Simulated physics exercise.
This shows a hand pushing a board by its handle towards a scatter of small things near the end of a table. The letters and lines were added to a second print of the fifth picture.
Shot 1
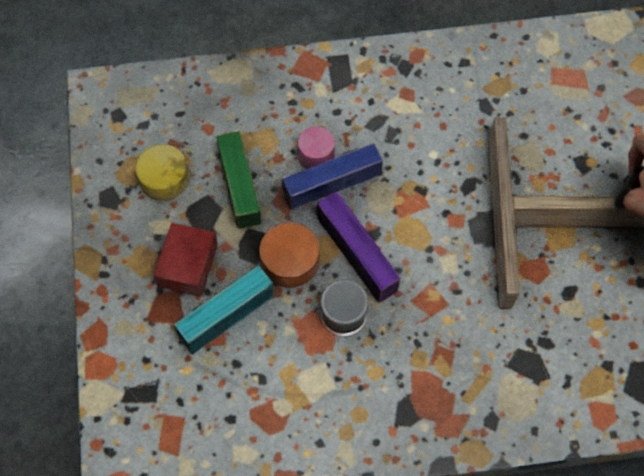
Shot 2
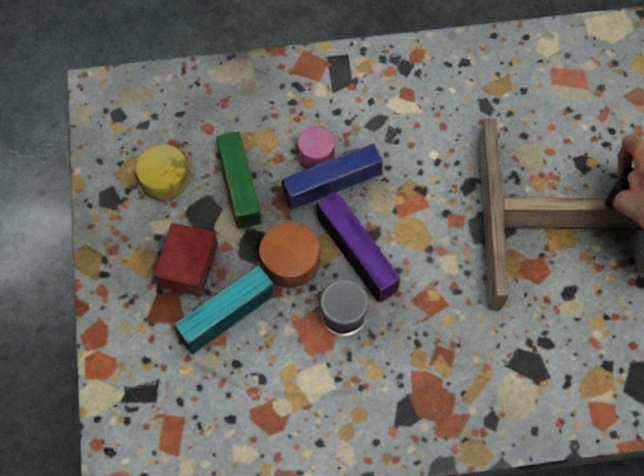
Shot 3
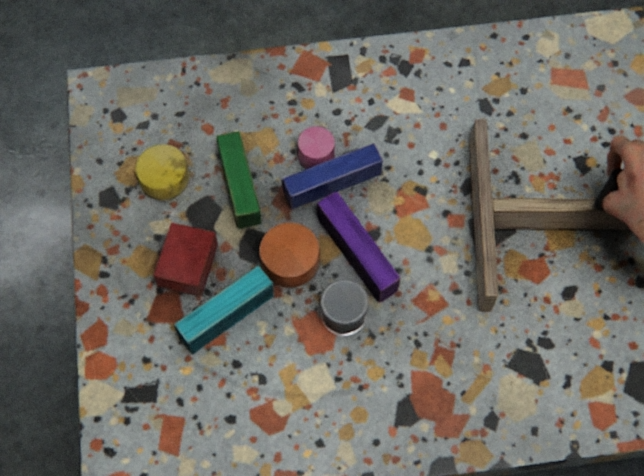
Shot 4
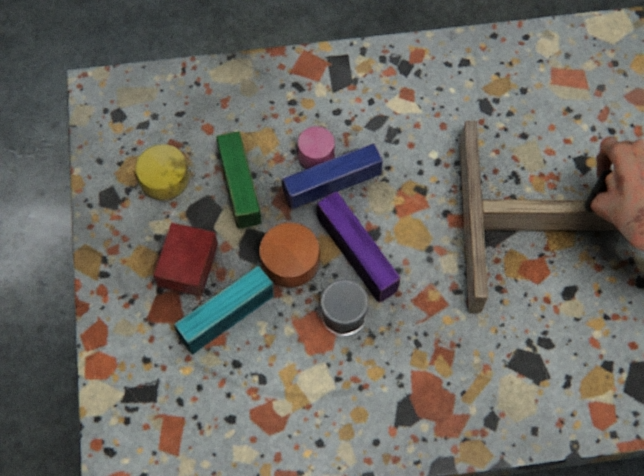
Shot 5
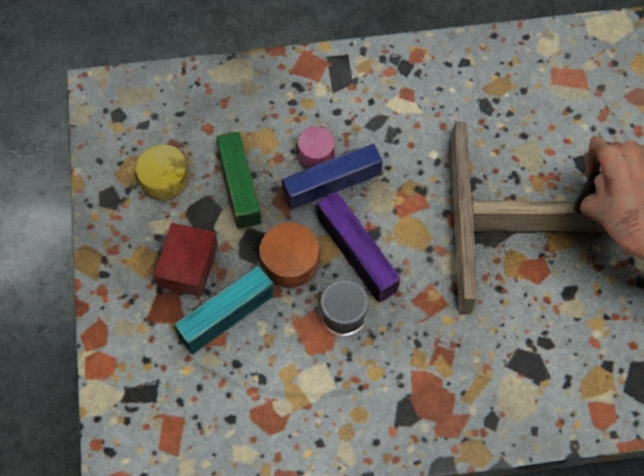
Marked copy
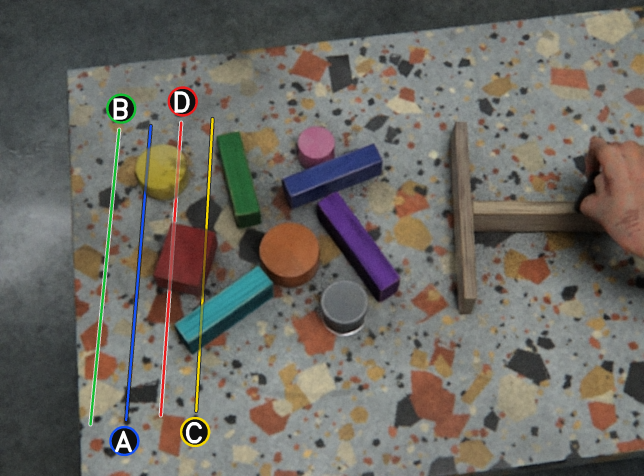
A hand slides a wooden T-shaped board slowly left toward colourful blocks that stay still.
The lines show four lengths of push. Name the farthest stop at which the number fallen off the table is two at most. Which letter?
At A, and not beyond.
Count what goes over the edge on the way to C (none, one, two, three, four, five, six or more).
The count is none.
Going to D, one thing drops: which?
The red block.
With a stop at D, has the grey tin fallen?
No.
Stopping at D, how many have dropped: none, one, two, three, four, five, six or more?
One.
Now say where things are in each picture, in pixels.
The first picture shows red block (187, 259); orange tin (290, 255); yellow tin (163, 173).
The second picture shows board (497, 203); grey tin (344, 308).
The third picture shows board (486, 204); pink tin (316, 149).
The fourth picture shows board (476, 205); green stick (239, 179).
The fifth picture shows board (466, 207); red block (187, 259); orange tin (290, 255); yellow tin (163, 173).
On the marked copy, A at (139, 264); B at (106, 268); C at (205, 256); D at (172, 260).
With A. Early on, board (349, 221); pink tin (310, 146); grey tin (317, 318).
Further on, board (230, 235); red block (118, 268); yellow tin (141, 160).
At the end, board (138, 246); red block over the edge; turquoise stick over the edge; two fallen.
As for the rest, B drops five; C is within the limit but short; D is within the limit but short.
